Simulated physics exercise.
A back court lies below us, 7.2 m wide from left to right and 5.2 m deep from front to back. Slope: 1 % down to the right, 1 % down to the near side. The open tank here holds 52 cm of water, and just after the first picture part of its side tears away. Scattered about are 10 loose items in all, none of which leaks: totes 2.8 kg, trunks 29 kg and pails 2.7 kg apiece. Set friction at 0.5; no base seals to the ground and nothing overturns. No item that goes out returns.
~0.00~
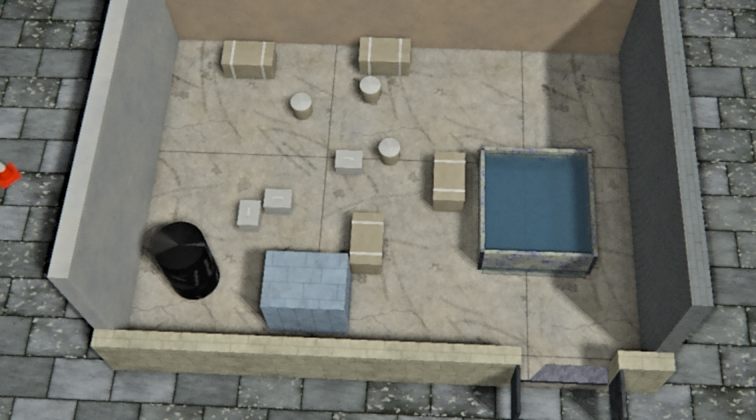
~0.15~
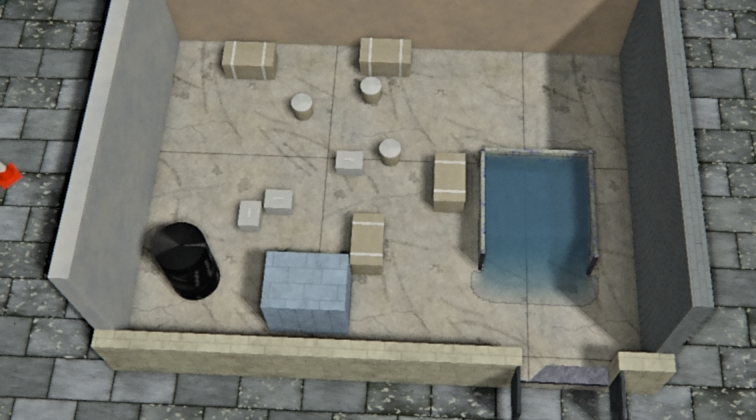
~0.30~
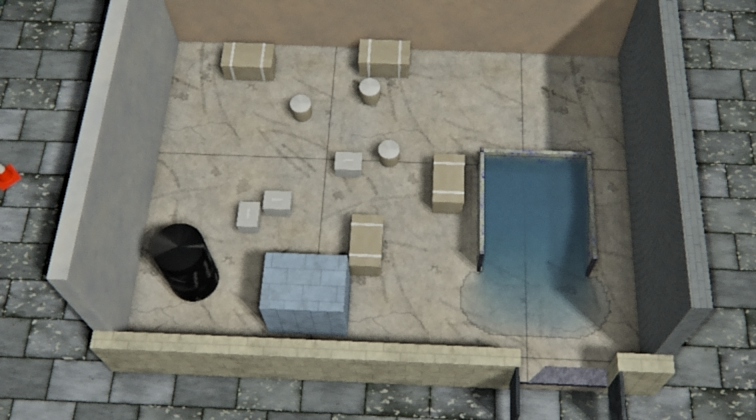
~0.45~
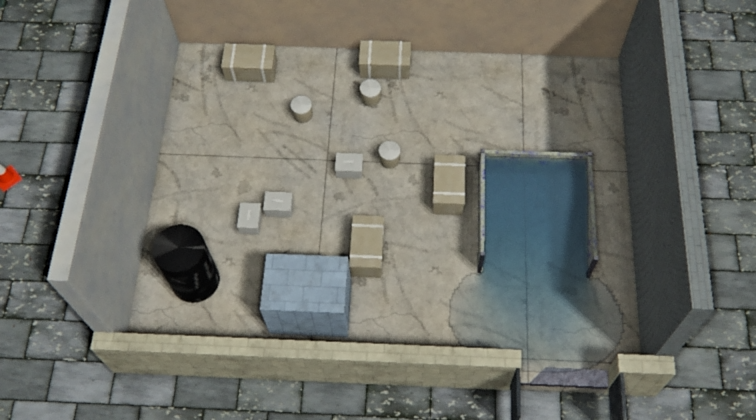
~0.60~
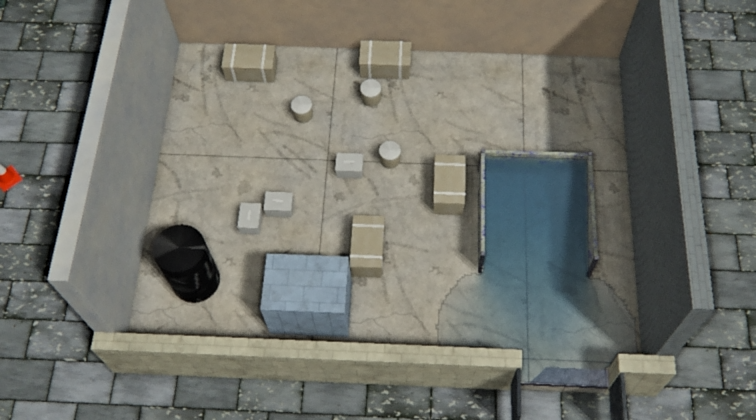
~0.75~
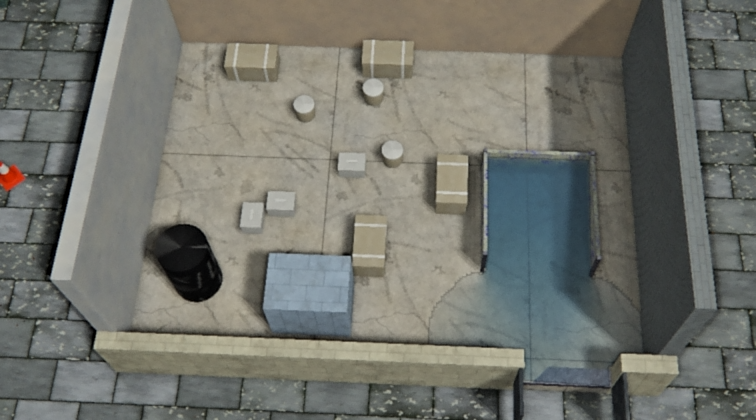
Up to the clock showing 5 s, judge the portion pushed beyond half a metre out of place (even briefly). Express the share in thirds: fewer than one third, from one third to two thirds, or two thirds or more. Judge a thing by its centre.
Fewer than one third.
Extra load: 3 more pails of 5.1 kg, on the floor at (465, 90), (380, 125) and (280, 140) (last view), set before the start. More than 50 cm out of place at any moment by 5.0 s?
First falls shy, second falls shy, third falls shy.
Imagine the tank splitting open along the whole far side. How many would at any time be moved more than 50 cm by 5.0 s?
5.
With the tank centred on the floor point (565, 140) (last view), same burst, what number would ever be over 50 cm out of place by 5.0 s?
0.
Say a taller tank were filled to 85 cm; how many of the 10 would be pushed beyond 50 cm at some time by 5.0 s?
Then it comes to 3.
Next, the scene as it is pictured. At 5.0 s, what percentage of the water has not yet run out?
Around 48 per cent of the water is still in there.
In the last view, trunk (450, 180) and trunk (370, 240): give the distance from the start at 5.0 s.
Net shifts, in order: 0 cm and 0 cm.
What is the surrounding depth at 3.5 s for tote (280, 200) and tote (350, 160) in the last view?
0 and 0 cm.
After 1.1 s 0 of 10 are over 50 cm from their spots; 0 afloat.
After 2.2 s 0 of 10 are over 50 cm from their spots; 0 afloat.
After 3.5 s 0 of 10 are over 50 cm from their spots; 0 afloat.
After 5.0 s 0 of 10 are over 50 cm from their spots, and 0 have been at some point; 0 afloat.
